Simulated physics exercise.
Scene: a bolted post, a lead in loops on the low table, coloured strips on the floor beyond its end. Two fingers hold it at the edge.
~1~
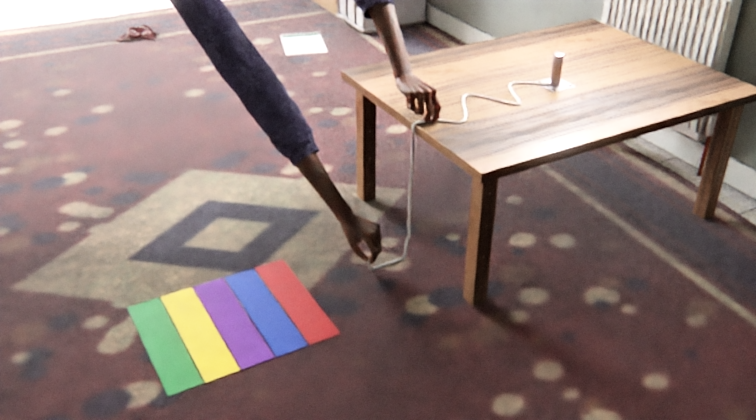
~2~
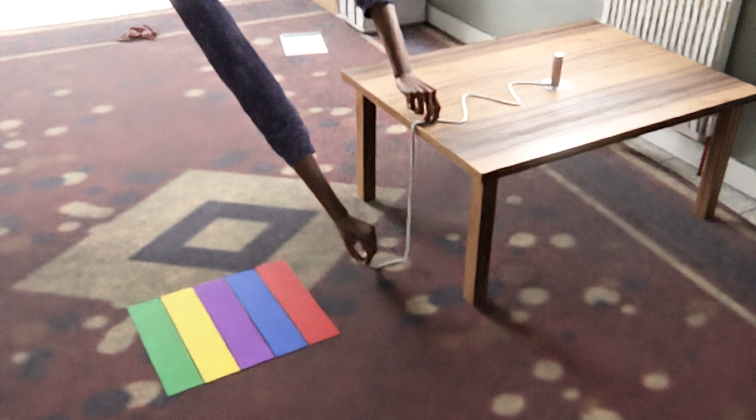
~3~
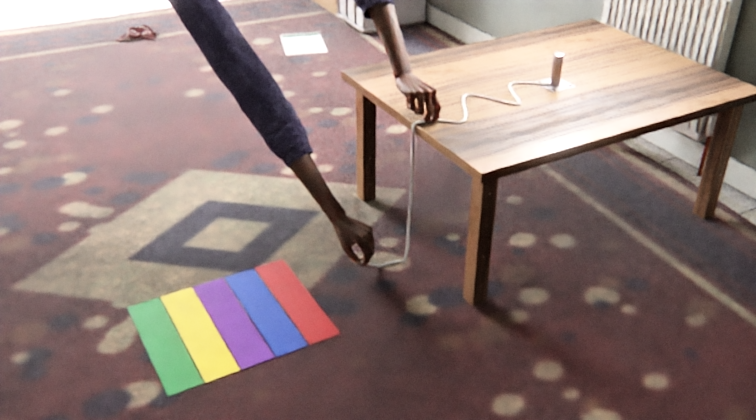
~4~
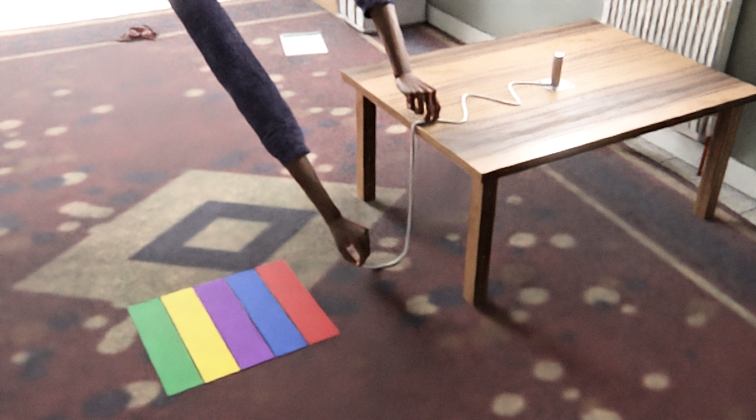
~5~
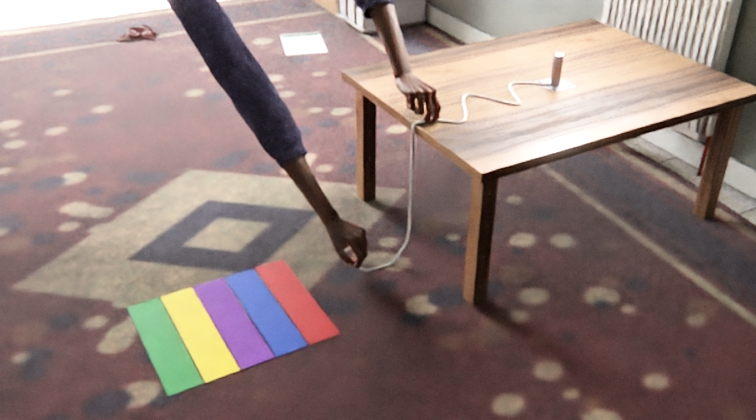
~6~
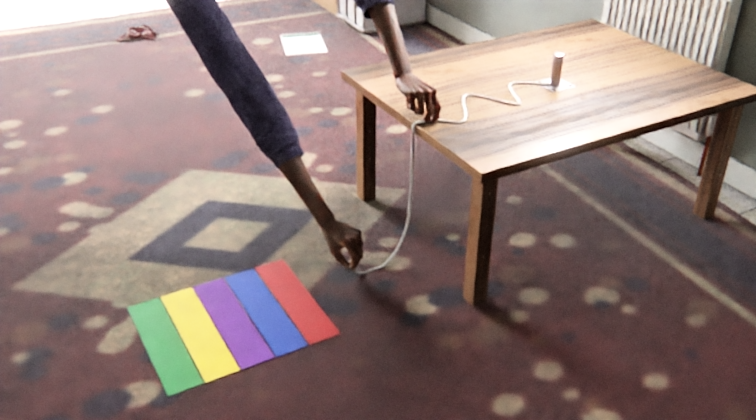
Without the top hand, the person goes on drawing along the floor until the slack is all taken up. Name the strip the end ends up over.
Green.
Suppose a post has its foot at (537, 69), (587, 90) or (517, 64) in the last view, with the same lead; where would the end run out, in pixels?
The first try gives (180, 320), the second (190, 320) and the third (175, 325).
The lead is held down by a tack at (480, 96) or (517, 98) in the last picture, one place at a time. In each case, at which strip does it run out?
Purple; yellow.
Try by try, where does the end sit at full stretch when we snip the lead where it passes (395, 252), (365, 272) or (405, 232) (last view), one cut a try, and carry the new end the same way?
Cut 1: About (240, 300). Cut 2: About (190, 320). Cut 3: About (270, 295).
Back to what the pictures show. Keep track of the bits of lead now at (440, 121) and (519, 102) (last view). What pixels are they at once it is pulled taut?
First: (361, 163). Second: (483, 103).
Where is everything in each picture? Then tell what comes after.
The first picture shows end (369, 260); red (314, 324); blue (282, 336); purple (249, 347); yellow (214, 360); green (178, 372).
The second picture shows end (364, 261); lead through (514, 83) (504, 102) (465, 108) (421, 122) (411, 185) (408, 248).
The third picture shows end (362, 262).
The fourth picture shows end (358, 264); lead through (514, 83) (504, 102) (465, 108) (421, 122) (411, 185) (406, 249).
The fifth picture shows end (355, 265).
The sixth picture shows end (350, 266); lead through (514, 83) (504, 102) (465, 108) (421, 122) (411, 185) (398, 248).
Early on, end near (214, 310); over purple.
Midway, end near (182, 321); over yellow.
At the end of the slack, end near (163, 327); over green. The end stops over the green strip.
